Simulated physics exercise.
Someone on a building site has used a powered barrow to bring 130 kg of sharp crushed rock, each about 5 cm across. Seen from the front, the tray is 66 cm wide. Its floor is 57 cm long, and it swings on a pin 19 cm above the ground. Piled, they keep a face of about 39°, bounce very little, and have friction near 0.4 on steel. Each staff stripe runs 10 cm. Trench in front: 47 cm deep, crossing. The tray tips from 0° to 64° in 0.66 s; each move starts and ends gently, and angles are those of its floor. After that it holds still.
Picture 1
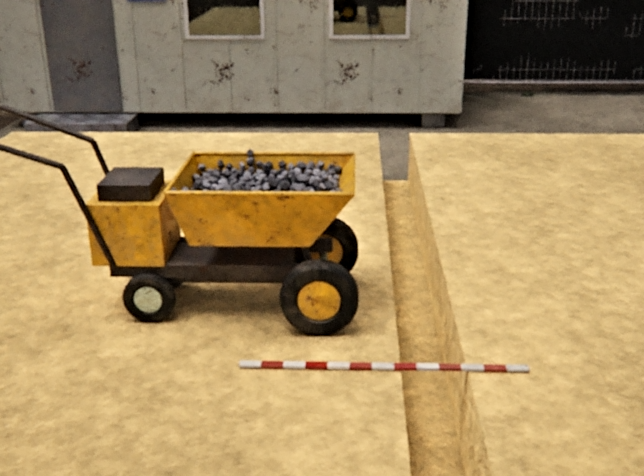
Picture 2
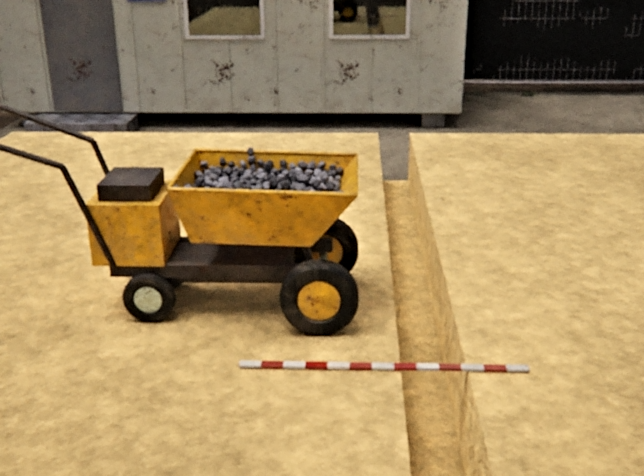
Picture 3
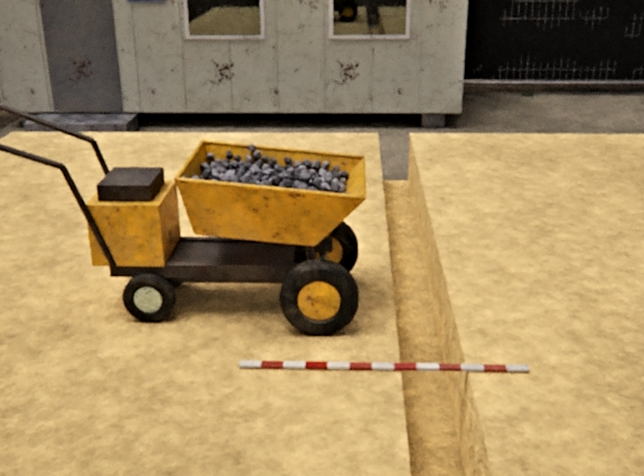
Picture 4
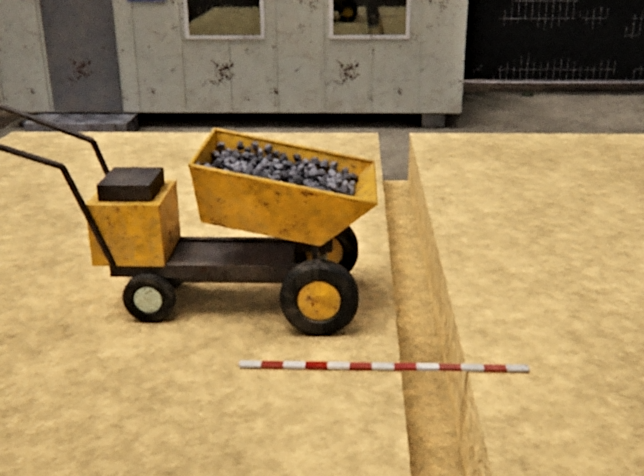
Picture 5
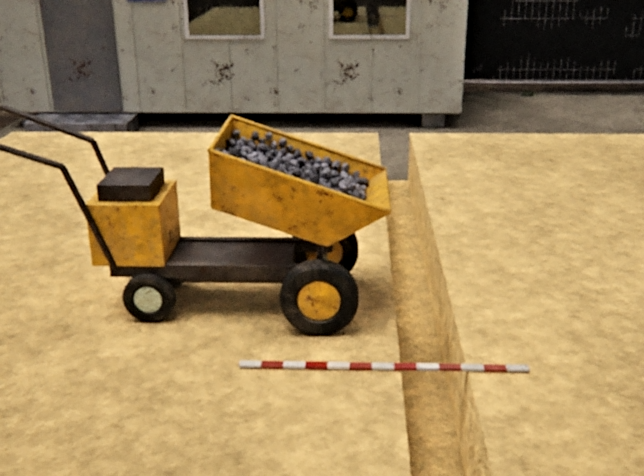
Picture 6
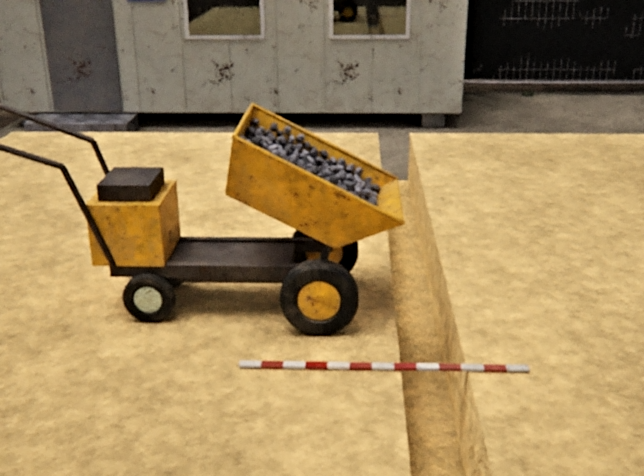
On a sandy building site, a yellow barrow full of dark crushed rock stood still beside a trench while its tray slowly tilted up, the left end rising and the right lip dipping toward the gap.
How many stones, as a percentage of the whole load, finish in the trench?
Roughly 21 per cent of the load ends up in the trench.
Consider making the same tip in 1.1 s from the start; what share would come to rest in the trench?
In that case, around 25%.
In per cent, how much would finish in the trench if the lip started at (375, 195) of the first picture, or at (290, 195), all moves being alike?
Near 5 and near 55 percent.
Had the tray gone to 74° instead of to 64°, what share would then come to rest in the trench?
Close to 40 per cent then.
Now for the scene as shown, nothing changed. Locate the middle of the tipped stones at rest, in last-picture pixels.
Look at roughly (480, 305).
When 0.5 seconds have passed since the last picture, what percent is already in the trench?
Roughly 5% by that time.
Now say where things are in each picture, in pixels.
The tray is at 0°, its lip at (354, 194); the top of the load is at (264, 171), in the first picture.
The tray is at 1°, its lip at (357, 195); the top of the load is at (252, 167), in the second picture.
Lip at (365, 198), floor tilted 6°, highest stones at (242, 160), in the third picture.
The tray is at 12°, its lip at (377, 204); the top of the load is at (235, 153), in the fourth picture.
Lip at (391, 212), floor tilted 19°, highest stones at (249, 143), in the fifth picture.
The tray is at 28°, its lip at (404, 223); the top of the load is at (259, 134), in the sixth picture.
Then, 0.2 s after the last picture the floor is at 55°, 100 % in the tray; the foremost stones are at (412, 231).
Then, 0.5 s after the last picture the floor is at 64°, 88 % in the tray, 4 % in the trench, 8 % past the trench; the foremost stones are at (486, 304).
Then, 0.8 s after the last picture the floor is at 64°, 48 % in the tray, 7 % in the trench, 45 % past the trench; the foremost stones are at (606, 316).
Then, 2.8 s after the last picture the floor is at 64°, 34 % in the tray, 21 % in the trench, 45 % past the trench; the foremost stones are past the picture's edge.
